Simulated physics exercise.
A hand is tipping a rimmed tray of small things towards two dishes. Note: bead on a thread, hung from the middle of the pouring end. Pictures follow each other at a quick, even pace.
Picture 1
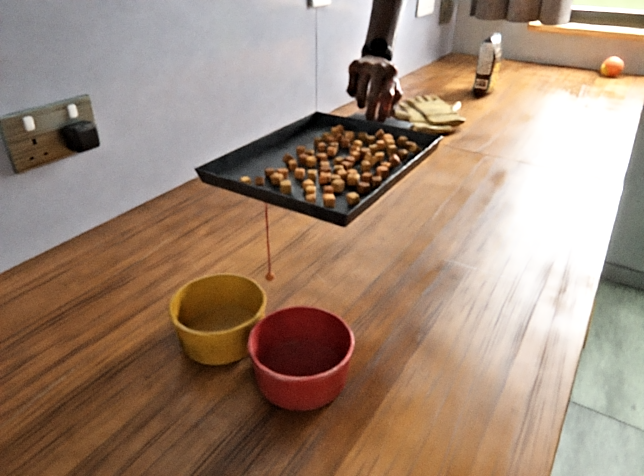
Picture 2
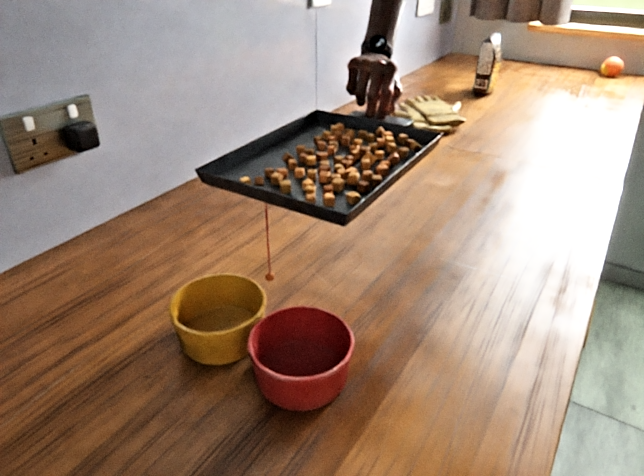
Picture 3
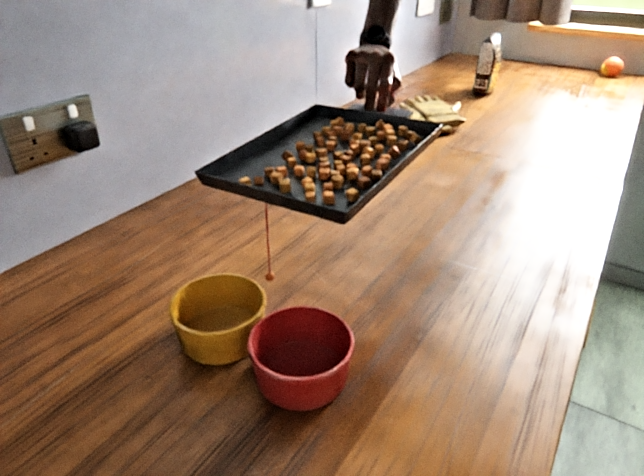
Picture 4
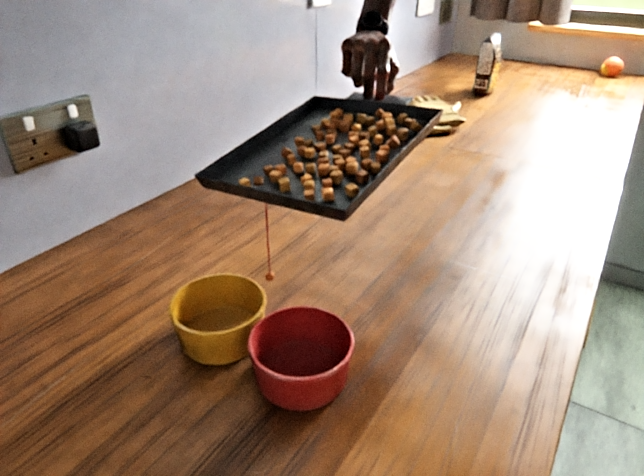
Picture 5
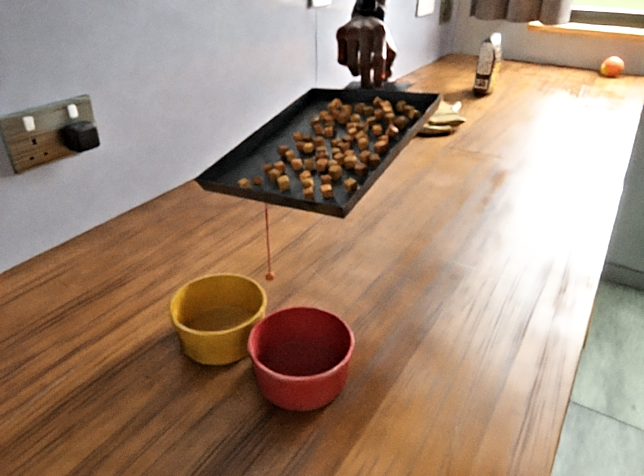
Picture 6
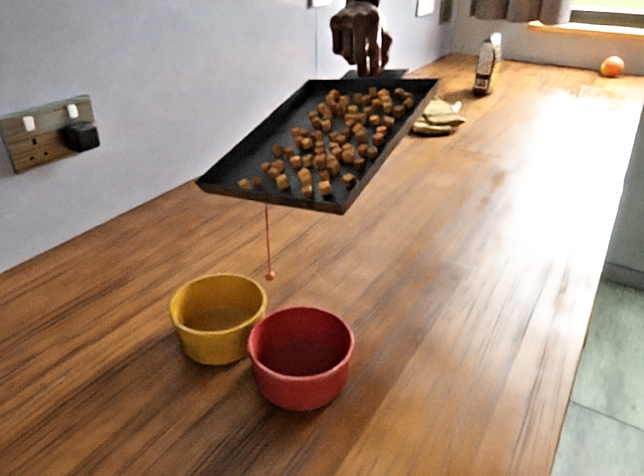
A hand holds a dark rimmed tray of small brown cubes above a yellow dish and a red dish on a wooden counter. It gradually lifts the far side, tilting the tray towards its near left corner, and a few cubes begin to shift.
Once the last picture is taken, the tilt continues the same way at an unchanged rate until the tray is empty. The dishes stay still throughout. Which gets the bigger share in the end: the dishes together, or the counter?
Most likely the dishes will collect not even half of it.
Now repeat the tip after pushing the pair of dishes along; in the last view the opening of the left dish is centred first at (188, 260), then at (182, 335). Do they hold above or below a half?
Well, the bulk the first time and the minor share the second time.
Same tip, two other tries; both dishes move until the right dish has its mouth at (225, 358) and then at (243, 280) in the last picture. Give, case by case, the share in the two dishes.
Trial 1 around 0 percent, trial 2 around 70 percent.
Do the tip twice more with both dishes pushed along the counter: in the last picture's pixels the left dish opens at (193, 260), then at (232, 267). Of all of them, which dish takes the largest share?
Try 1: The leftmost dish; try 2: The leftmost dish.
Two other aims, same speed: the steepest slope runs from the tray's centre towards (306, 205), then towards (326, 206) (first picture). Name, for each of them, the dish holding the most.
The right-side dish first and The right-side dish second.
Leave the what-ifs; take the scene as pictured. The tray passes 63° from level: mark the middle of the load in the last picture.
Near (238, 169).
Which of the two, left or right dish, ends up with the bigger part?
Pick: The one placed left.
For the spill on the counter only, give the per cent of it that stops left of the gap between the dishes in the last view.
Looks to be around 80 per cent of the spill.
Just after the last frame, tray tipped steeply; almost all on the tray; about a tenth in the air.
A moment on, tray tipped past a quarter turn; the larger part on the tray; just a few in the left dish; about a tenth outside both; just a few in the air.
Further on, tray tipped past a quarter turn; roughly a quarter in the left dish; roughly two thirds outside both.
When it is over, tray tipped past a quarter turn; not one in the right dish; roughly a quarter in the left dish; roughly two thirds outside both.
